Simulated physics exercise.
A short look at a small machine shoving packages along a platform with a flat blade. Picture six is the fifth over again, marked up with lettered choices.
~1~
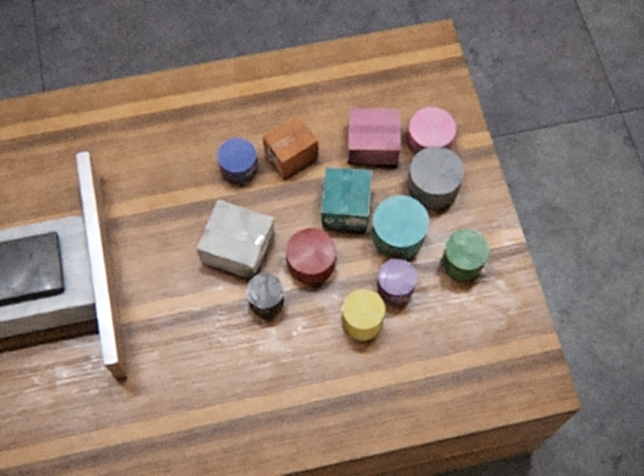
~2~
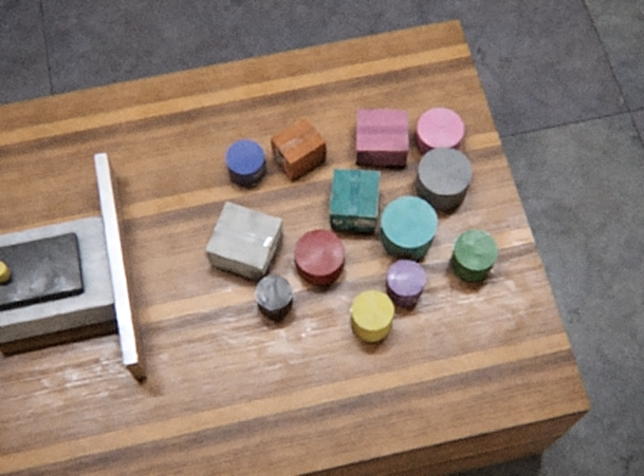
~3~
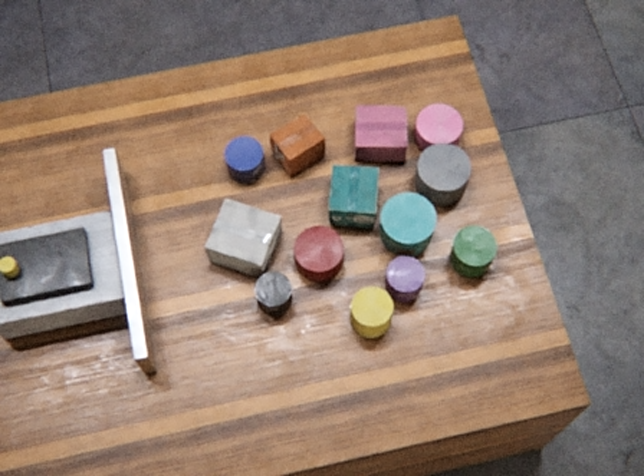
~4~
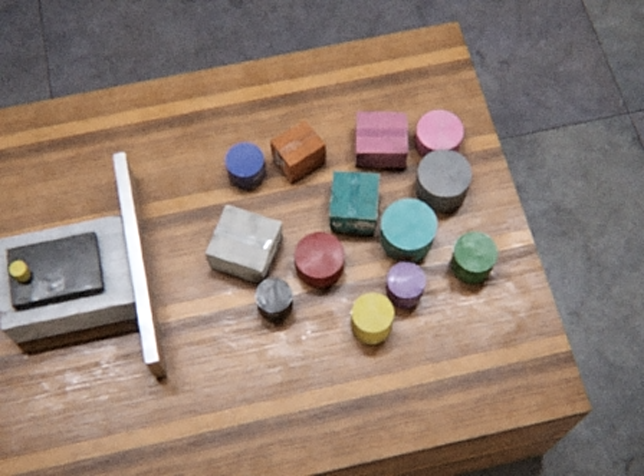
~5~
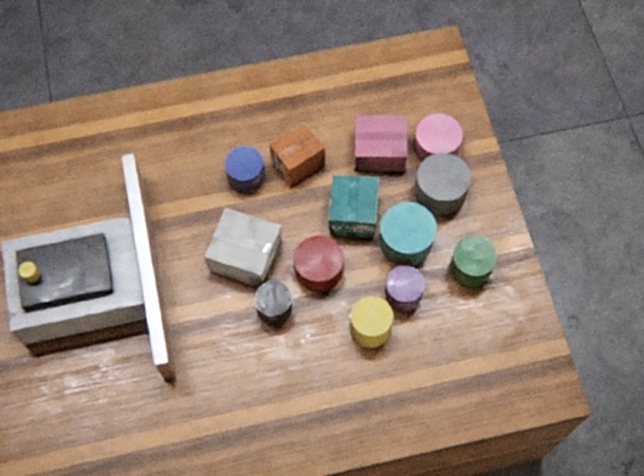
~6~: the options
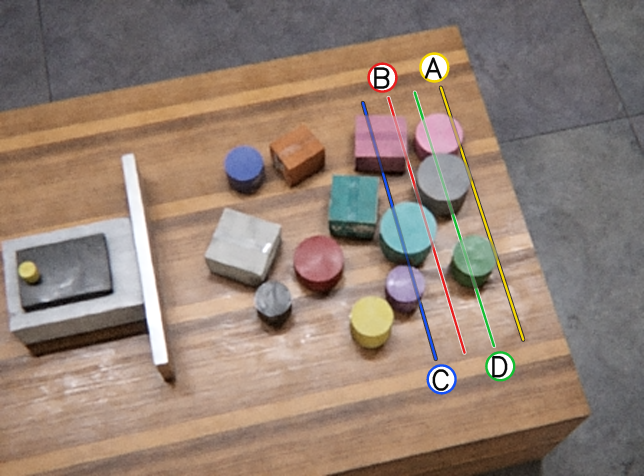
A wooden platform with lighter stripes, seen from above at a slant over a grey tiled floor, fills most of the view. At the left sits a grey machine with a dark top and an upright pale blade, facing blue, orange, white, red, teal, turquoise, purple, yellow, pink, green, grey and black blocks and cylinders. The view shifts slightly early on, while the machine creeps rightward, bringing its blade nearer the unmoved pieces without touching them.
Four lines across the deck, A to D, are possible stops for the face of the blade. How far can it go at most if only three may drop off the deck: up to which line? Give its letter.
Line B.
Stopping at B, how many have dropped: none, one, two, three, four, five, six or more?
By then, three.
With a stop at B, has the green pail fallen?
By then, no.
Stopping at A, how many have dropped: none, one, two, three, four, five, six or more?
In all, six or more.
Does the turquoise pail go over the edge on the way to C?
By then, no.
On the marked copy, A at (480, 206); B at (424, 218); C at (397, 223); D at (452, 212).
Following B. Soon after the start, robot (174, 248); blue pail (258, 168); black pail (285, 302).
Later, robot (277, 227); pink canister (484, 137); grey canister (473, 178).
In the end, robot (354, 211); grey canister over the edge; pink canister over the edge; three fallen.
As for the rest, A drops eight; C is within the limit but short; D drops six.
